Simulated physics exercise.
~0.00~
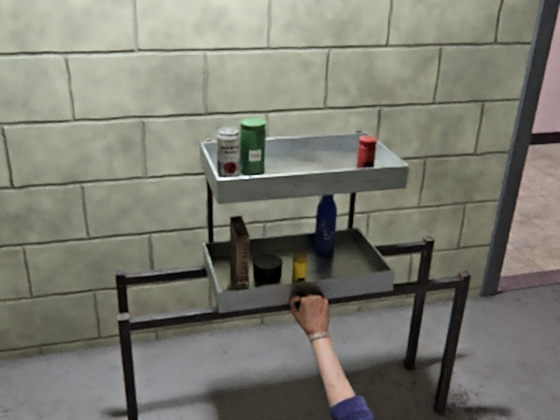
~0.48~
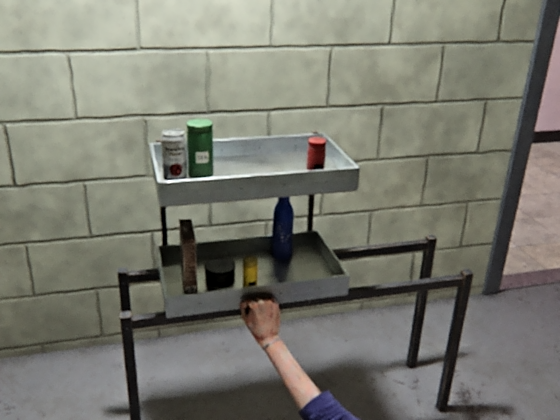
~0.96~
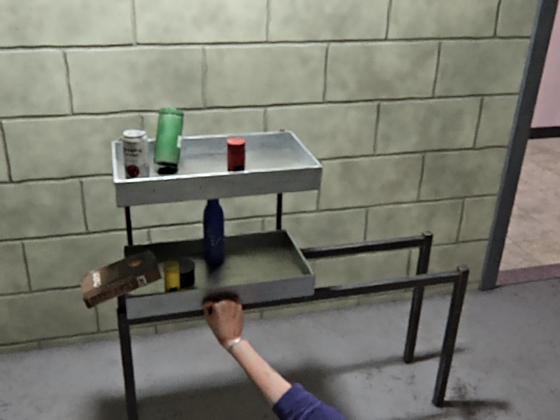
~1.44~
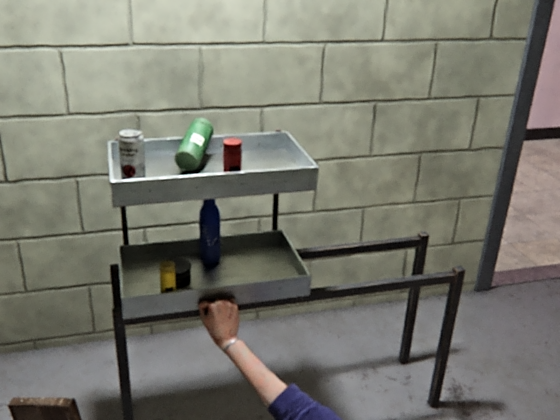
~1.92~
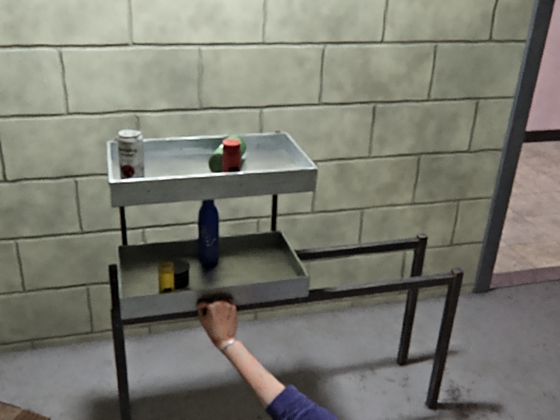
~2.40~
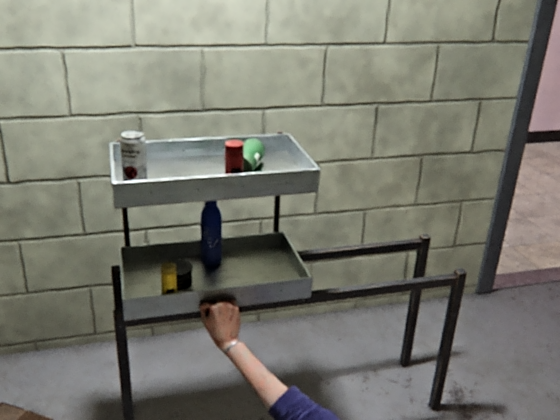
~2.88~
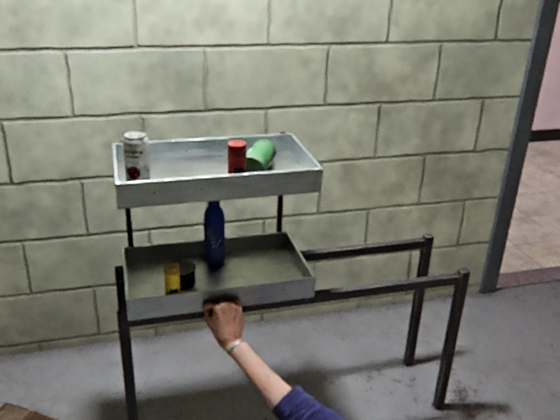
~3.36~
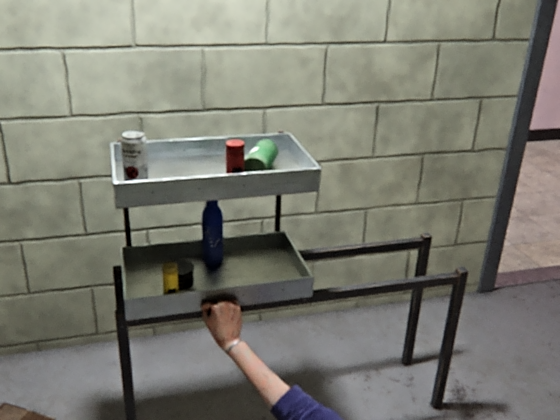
A two-level metal tray holding cans, bottles and small containers slides left along a dark rail frame, with a hand at its front edge. As it reaches the left end and stops, the brown packet tips over the edge of the lower level and the green jar on the upper level starts to lean. The packet drops to the floor at the lower left, while the jar topples and rolls behind the red shaker. The tray stays at the left end, with the jar lying to the right of the shaker and the white can, blue bottle, yellow shaker and black tub still standing.
